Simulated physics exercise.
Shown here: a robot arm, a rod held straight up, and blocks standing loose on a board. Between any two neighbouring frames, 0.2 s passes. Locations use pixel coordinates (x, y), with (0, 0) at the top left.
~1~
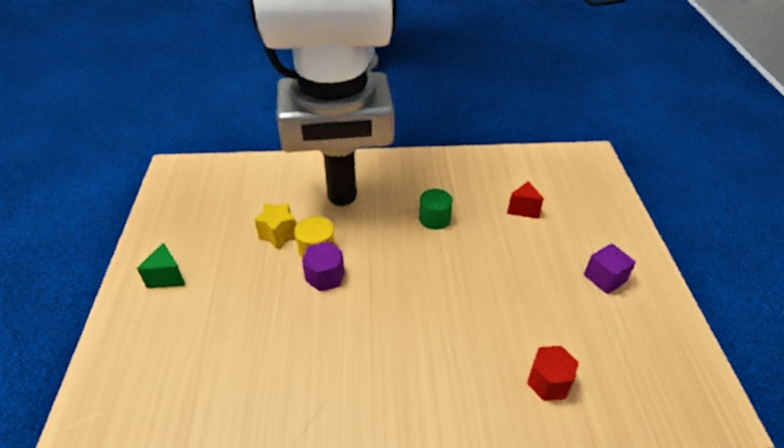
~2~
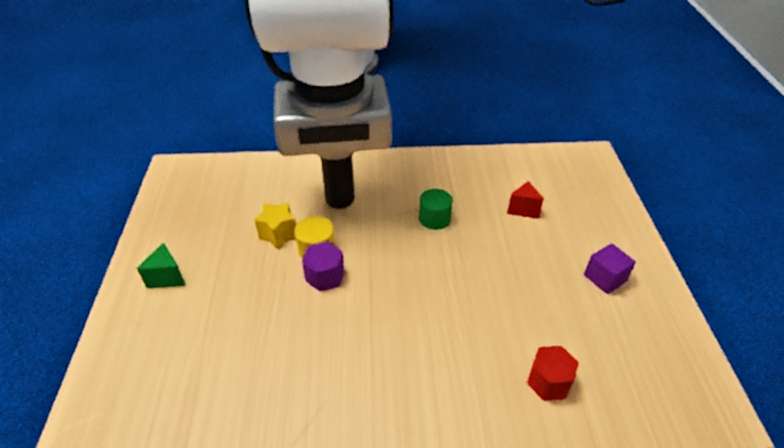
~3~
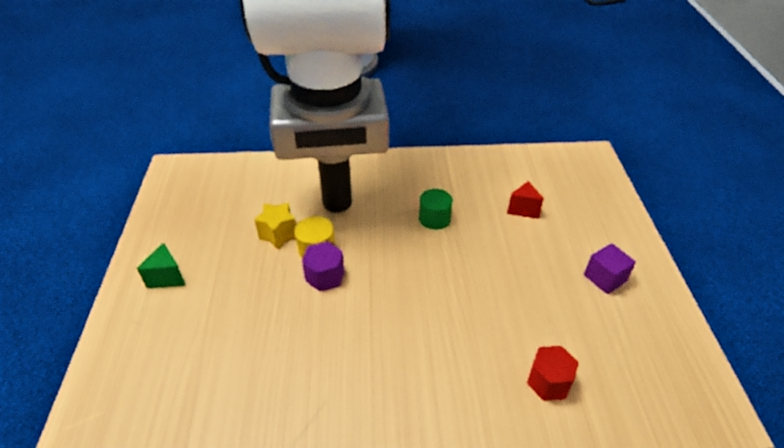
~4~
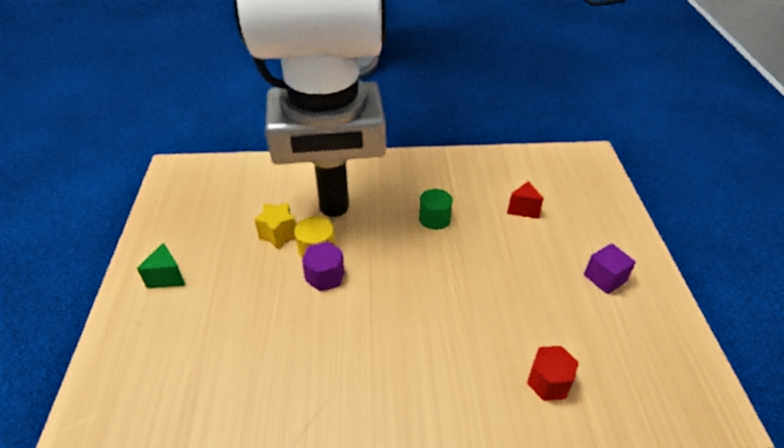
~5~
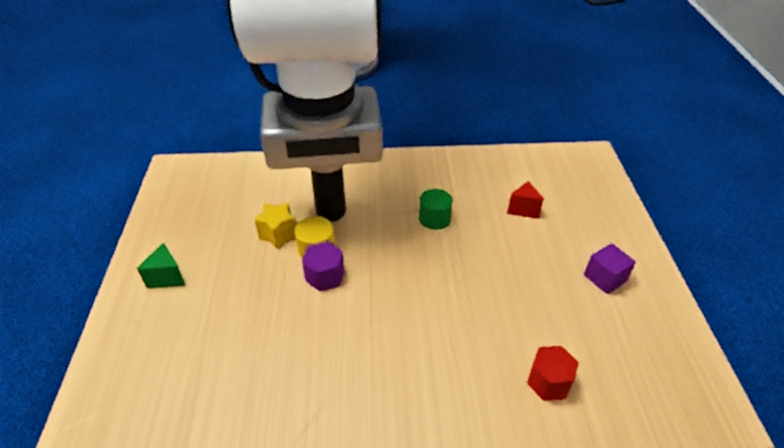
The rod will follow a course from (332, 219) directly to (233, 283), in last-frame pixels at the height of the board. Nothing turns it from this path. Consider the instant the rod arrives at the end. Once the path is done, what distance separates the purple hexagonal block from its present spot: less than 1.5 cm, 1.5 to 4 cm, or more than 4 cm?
Displaced 1.5 to 4 cm.
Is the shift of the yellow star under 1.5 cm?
No, that is not how it ends up.
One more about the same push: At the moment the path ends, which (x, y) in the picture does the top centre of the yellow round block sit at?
Located at (288, 259).
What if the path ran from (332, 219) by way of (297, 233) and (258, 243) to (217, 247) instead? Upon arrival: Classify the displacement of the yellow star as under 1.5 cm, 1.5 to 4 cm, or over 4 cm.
Of the three bands, it's over 4 cm.
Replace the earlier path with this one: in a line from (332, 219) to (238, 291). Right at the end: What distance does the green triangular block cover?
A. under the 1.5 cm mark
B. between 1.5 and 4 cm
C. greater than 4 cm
The correct letter is A.
The first path, step by step. One third of the way, rod at (300, 233); yellow star at (267, 216), turned 25° clockwise; yellow round block at (301, 244); purple hexagonal block at (325, 266), turned 20° anticlockwise.
Two thirds of the way, rod at (267, 255); yellow star at (254, 219), turned 75° clockwise; yellow round block at (288, 259); purple hexagonal block at (327, 269), turned 30° anticlockwise.
At the end, rod at (231, 277); green triangular block in place; yellow star at (254, 219), turned 75° clockwise; yellow round block at (288, 259); purple hexagonal block at (327, 269), turned 30° anticlockwise.
